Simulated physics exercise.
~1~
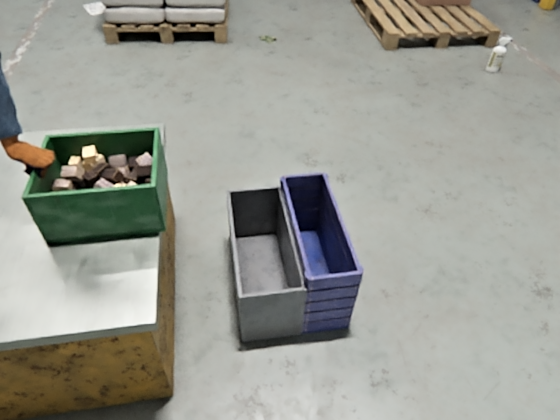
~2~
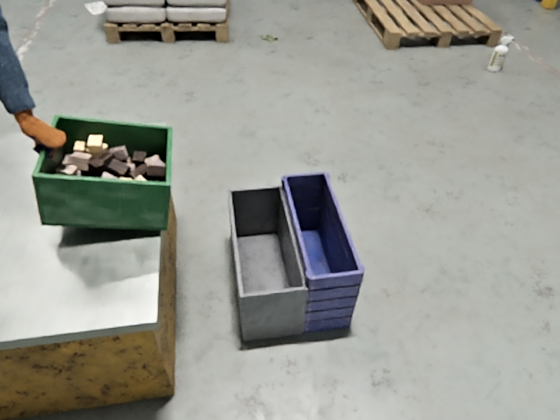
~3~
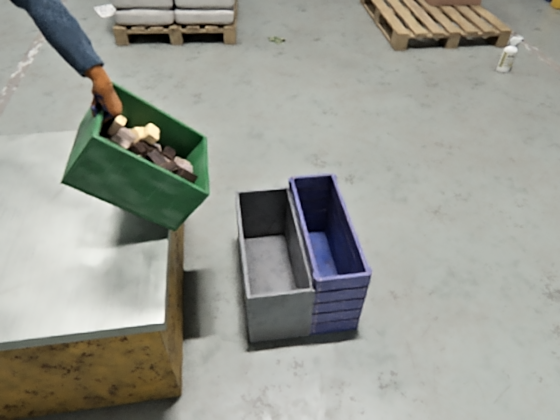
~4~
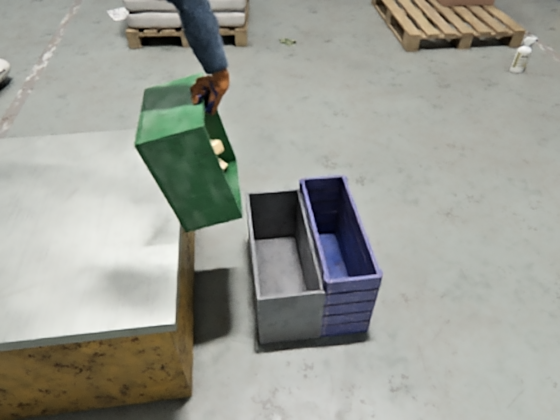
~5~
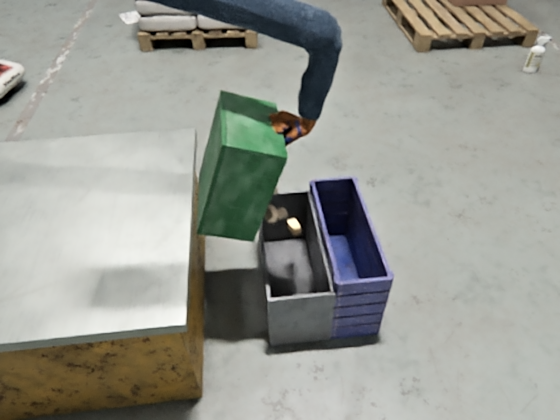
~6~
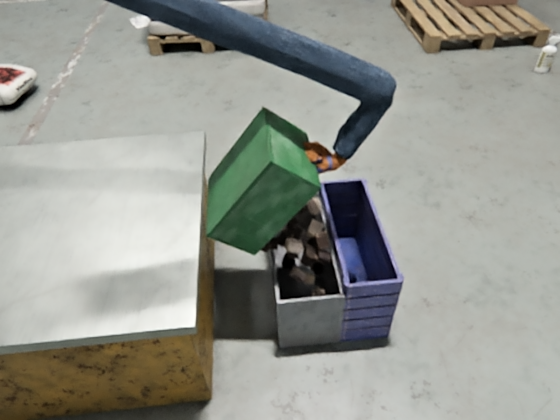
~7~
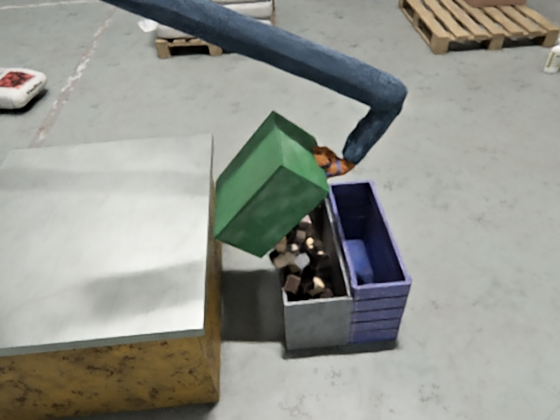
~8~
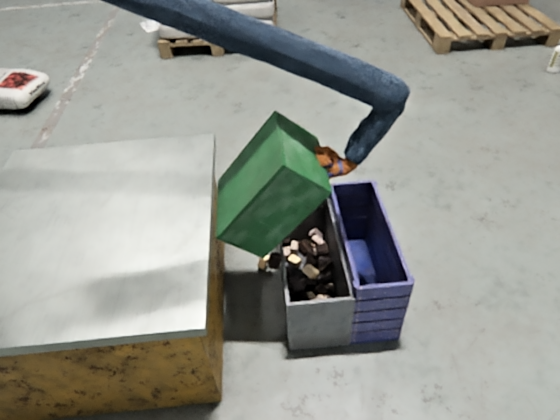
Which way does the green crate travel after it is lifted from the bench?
The green crate moves to the right, from the bench towards the grey trough.
